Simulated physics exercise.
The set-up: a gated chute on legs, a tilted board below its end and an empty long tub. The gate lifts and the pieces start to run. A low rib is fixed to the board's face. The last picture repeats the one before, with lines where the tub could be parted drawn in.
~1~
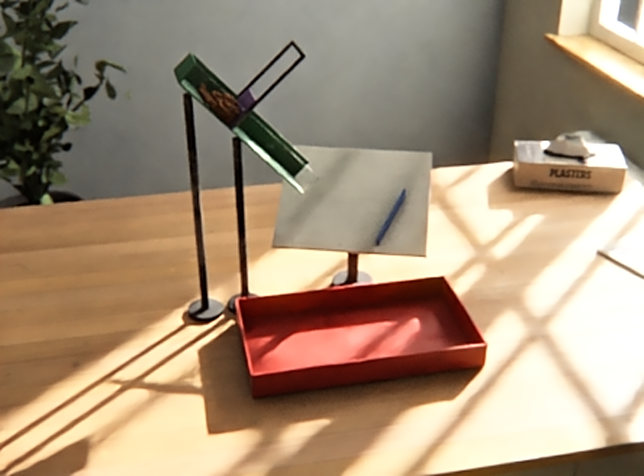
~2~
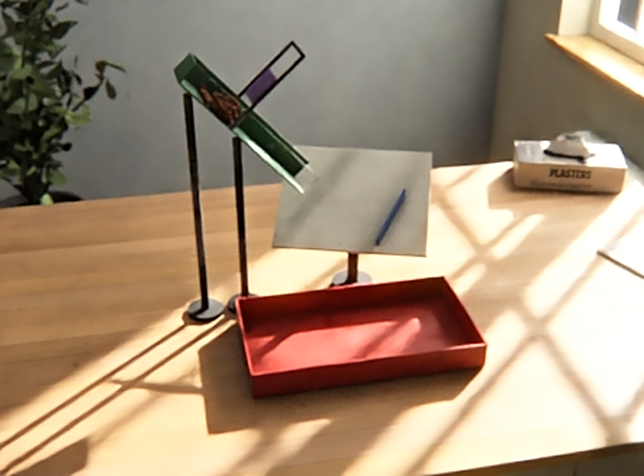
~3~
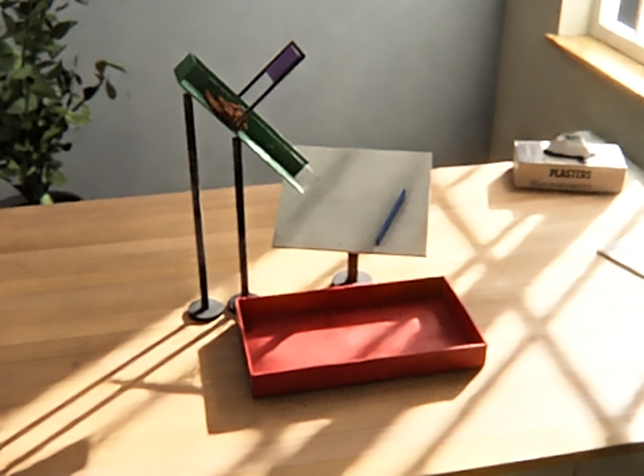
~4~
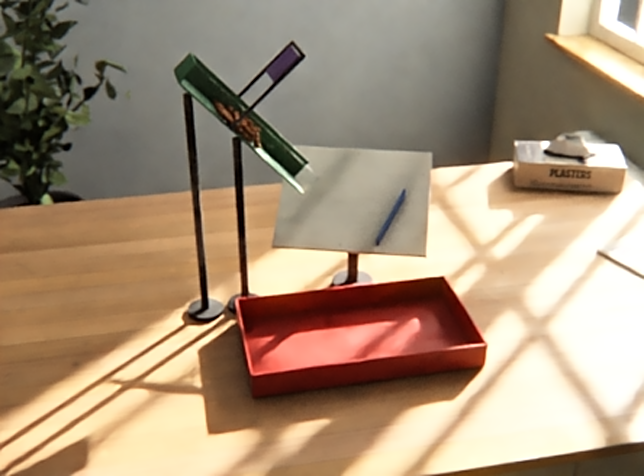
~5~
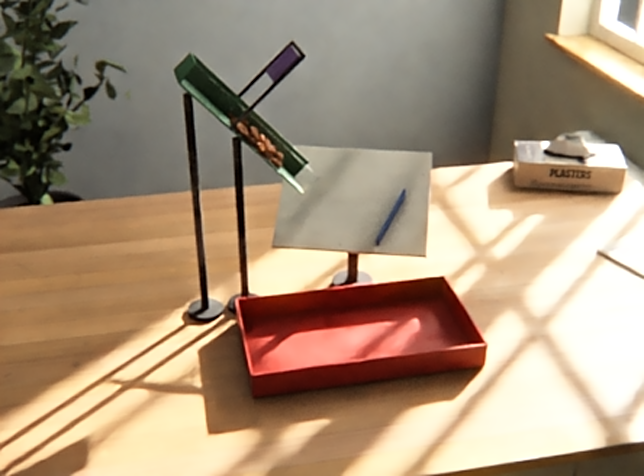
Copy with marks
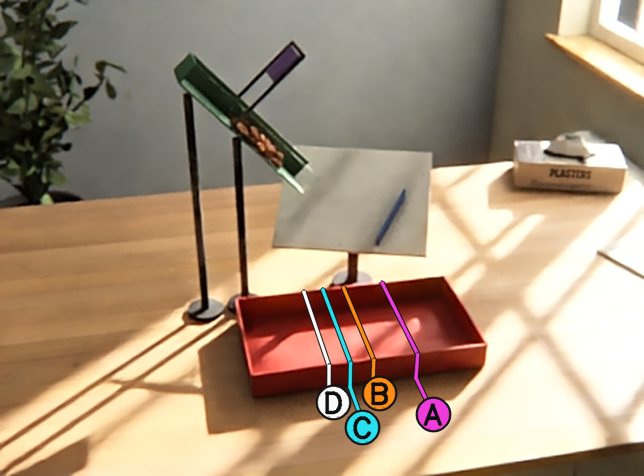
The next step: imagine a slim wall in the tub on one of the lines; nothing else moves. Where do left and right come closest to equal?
B works best here.
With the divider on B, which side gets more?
More lands on the right.
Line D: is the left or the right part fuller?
The right side.
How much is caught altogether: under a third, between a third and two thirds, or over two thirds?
About that: Over two thirds.
On the marked copy, line A crosses the front rim at (417, 353); line B crosses the front rim at (373, 359); line C crosses the front rim at (350, 362); line D crosses the front rim at (328, 364).
For line A, of what is caught, all but a few on the left of the divider, a small share on the right.
For line B, of what is caught, close to a third on the left of the divider, close to two thirds on the right.
For line C, of what is caught, a small share on the left of the divider, the bulk on the right.
For line D, of what is caught, a small share on the left of the divider, the bulk on the right.
